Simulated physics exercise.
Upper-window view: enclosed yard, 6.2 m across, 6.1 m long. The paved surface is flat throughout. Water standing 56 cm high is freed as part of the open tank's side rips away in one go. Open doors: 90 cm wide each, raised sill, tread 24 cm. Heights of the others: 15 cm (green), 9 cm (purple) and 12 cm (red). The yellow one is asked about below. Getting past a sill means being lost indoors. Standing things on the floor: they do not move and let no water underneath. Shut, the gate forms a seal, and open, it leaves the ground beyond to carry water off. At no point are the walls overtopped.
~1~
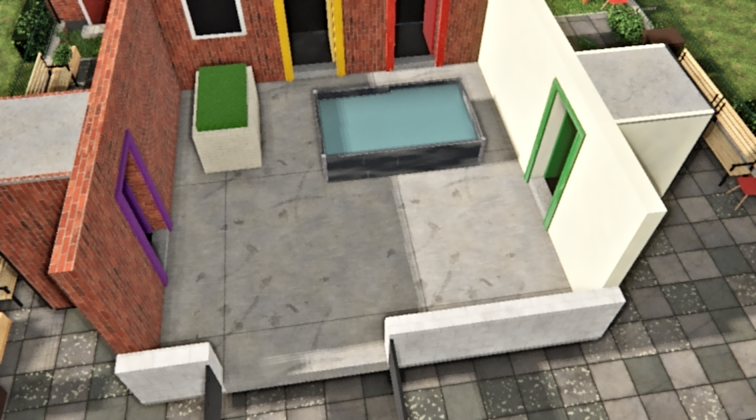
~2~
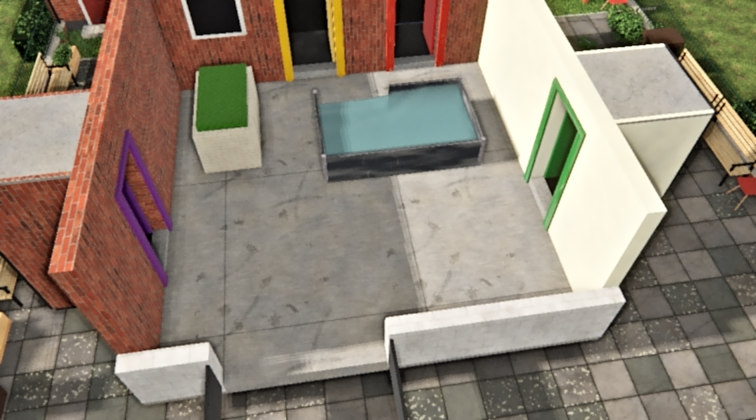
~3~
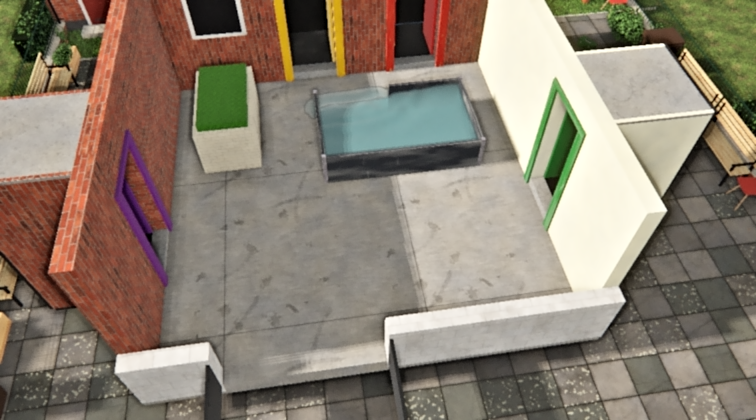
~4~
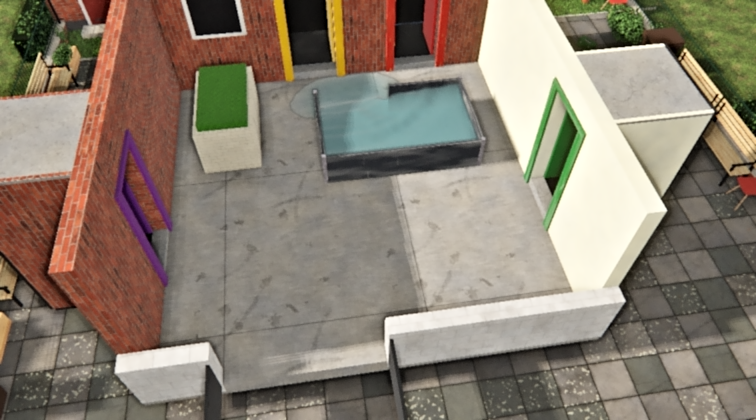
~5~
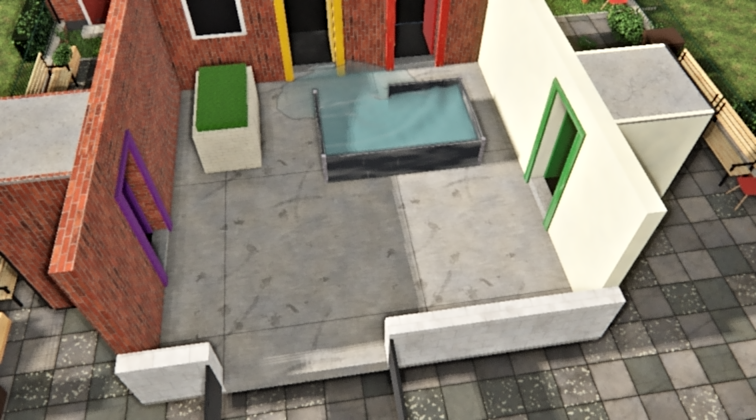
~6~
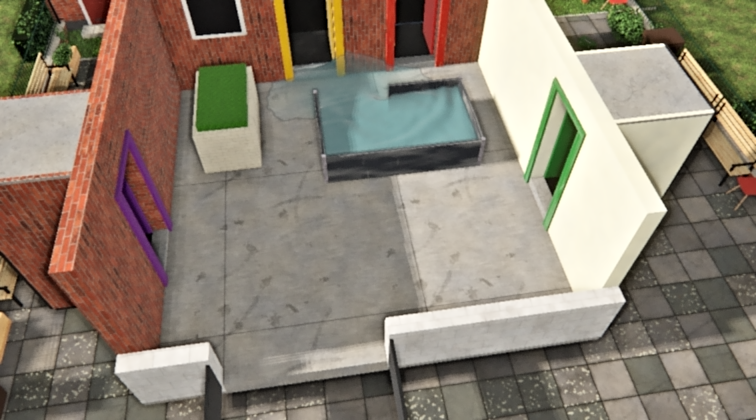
We see a walled yard from above, with a planter and an open tank of still water; part of the tank's far side gives way, and water pours out behind it, spreading across the paving to the yellow door.
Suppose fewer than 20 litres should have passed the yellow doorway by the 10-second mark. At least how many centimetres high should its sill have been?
I would say at least 33 cm.
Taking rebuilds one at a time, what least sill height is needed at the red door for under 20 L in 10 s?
Red door, minimum about 8.5 cm.
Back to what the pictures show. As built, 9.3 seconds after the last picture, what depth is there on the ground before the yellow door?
Lab note: Depth approx. 8.5 cm.
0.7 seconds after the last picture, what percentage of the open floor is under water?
15 %.
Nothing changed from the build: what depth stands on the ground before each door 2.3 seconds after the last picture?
Green door 1 cm, purple door 0 cm, yellow door 27 cm, red door 10 cm.
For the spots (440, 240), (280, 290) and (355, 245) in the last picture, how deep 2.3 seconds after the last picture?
Depths of roughly 0 cm, 0 cm and 0 cm, in that order.
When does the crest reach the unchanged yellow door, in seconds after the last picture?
1.0 s.
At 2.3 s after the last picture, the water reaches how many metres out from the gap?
3.8 metres.
Then, 0.7 s after the last picture water covers 15 % of the floor, deepest (41 cm) near (352, 84); 37 cm at the yellow door, 47 litres in over its 17 cm sill.
Then, 2.3 s after the last picture water covers 30 % of the floor, deepest (34 cm) near (181, 101); 27 cm at the yellow door, 185 litres in over its 17 cm sill.
Then, 9.3 s after the last picture water covers 90 % of the floor, deepest (10 cm) near (456, 80); 8 cm at the yellow door, 220 litres in over its 17 cm sill.
At the yellow door as built, the water peaked near 38 cm, 0.9 s after the last picture.
With a sill of 29 cm, 48 litres would have come in within the 10 s; with 39 cm, 4 litres. So under 20 litres takes about 33 cm.
